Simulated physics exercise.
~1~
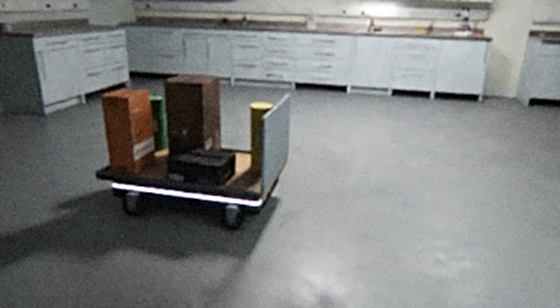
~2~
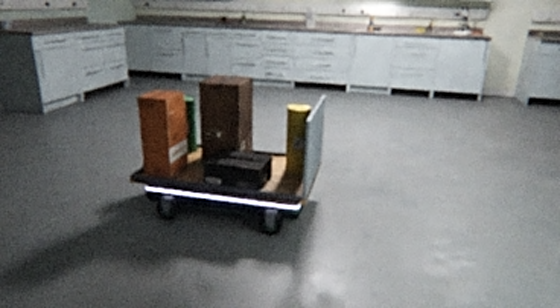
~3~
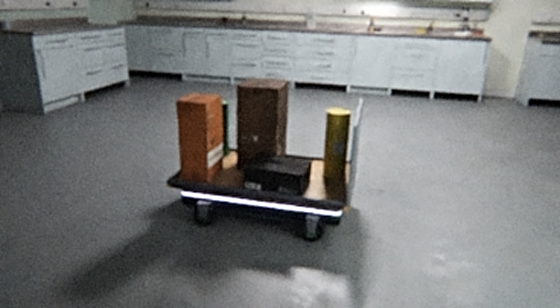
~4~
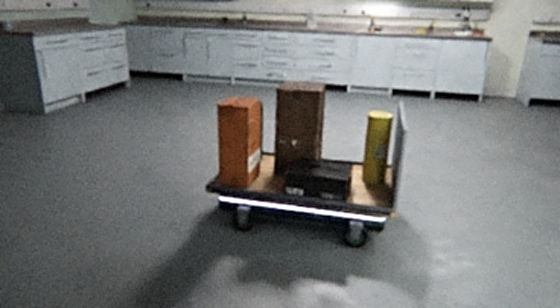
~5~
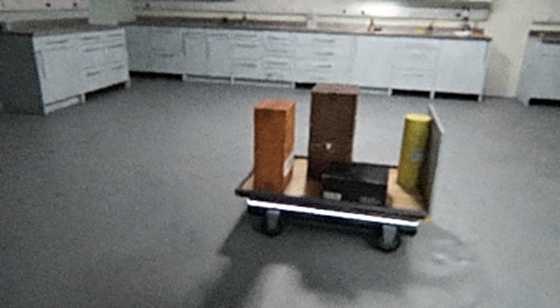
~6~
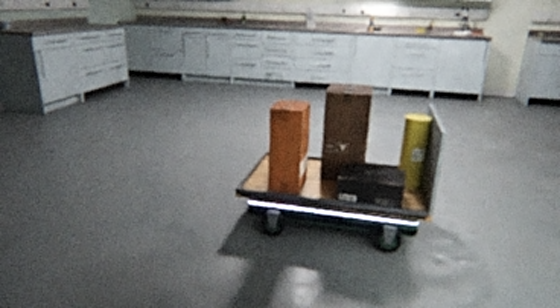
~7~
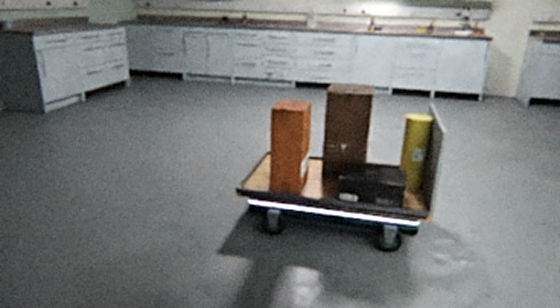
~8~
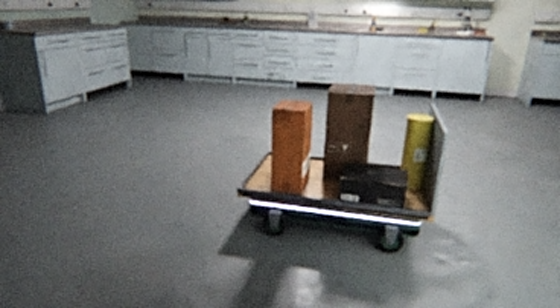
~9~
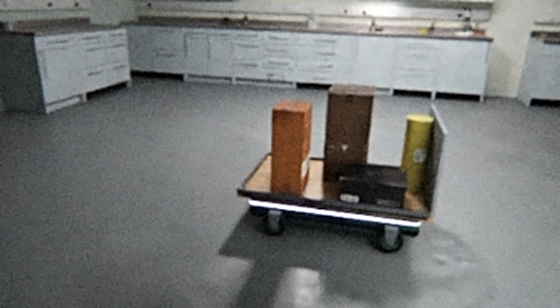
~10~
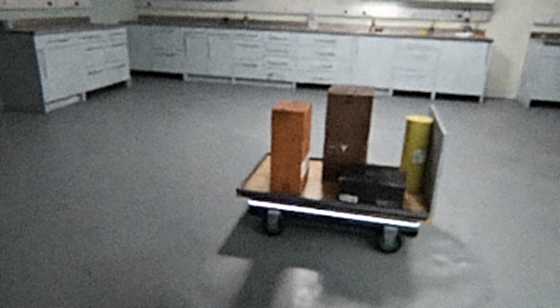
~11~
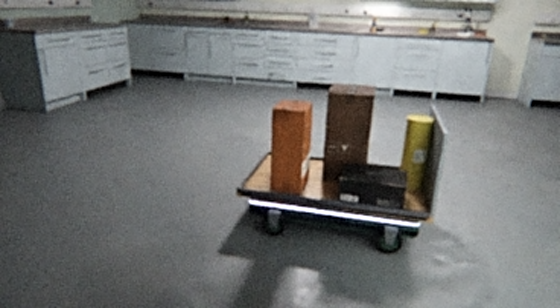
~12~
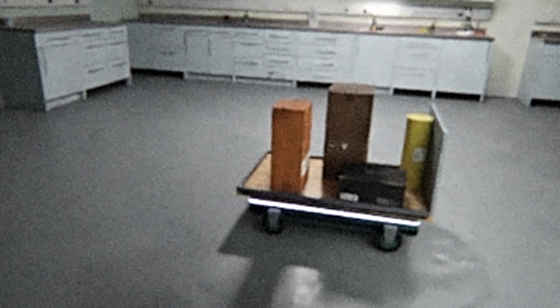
A flat cart carrying boxes and canisters rolled to the right across a grey floor and stopped, and the orange, brown and black boxes slid a little toward its front board. Everything visible stayed upright, with the yellow canister still near the board.
